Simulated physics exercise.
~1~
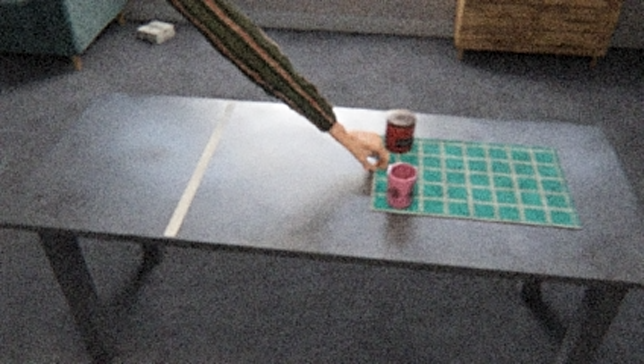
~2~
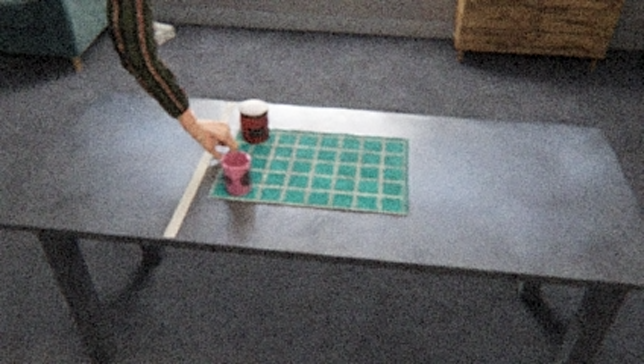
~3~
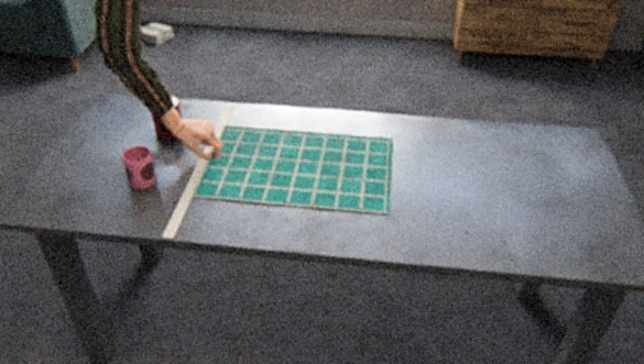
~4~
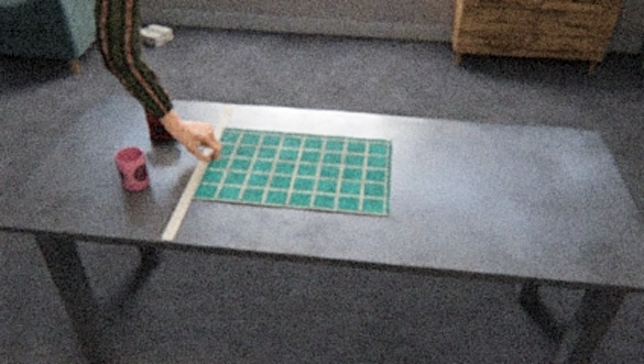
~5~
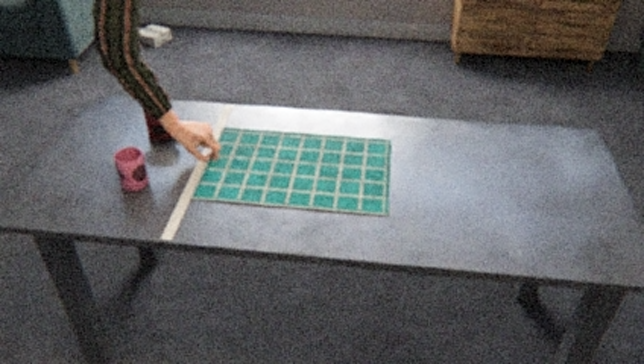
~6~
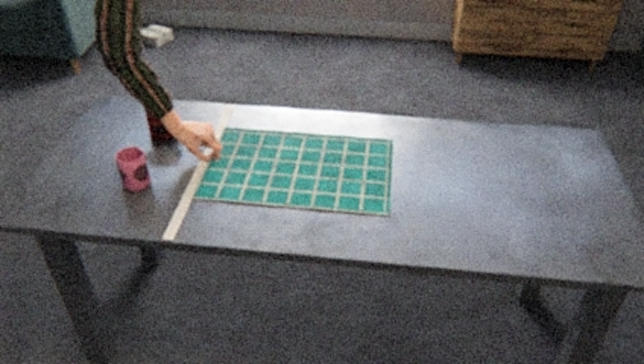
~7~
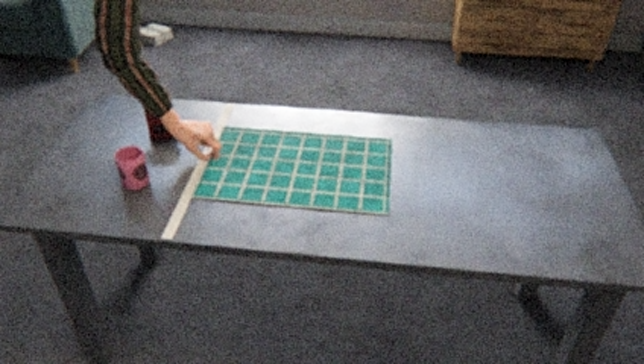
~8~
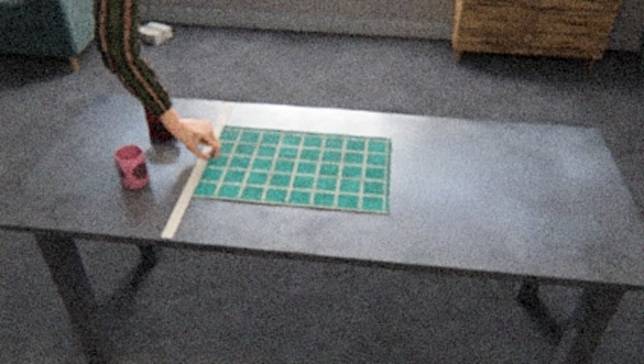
At first, a hand in a dark striped sleeve grips the left edge of a turquoise checked tea towel lying on the right side of a grey table, with a red jar and a pink mug standing at that end. The hand pulls the cloth leftward, and both items ride along with it toward a pale strip of tape. At the tape the cloth stops, but the jar and mug carry on past its edge onto the bare tabletop. They slide slightly farther left, then settle. The mug ends upright, the jar partly hidden behind the arm, while the hand stays on the cloth.
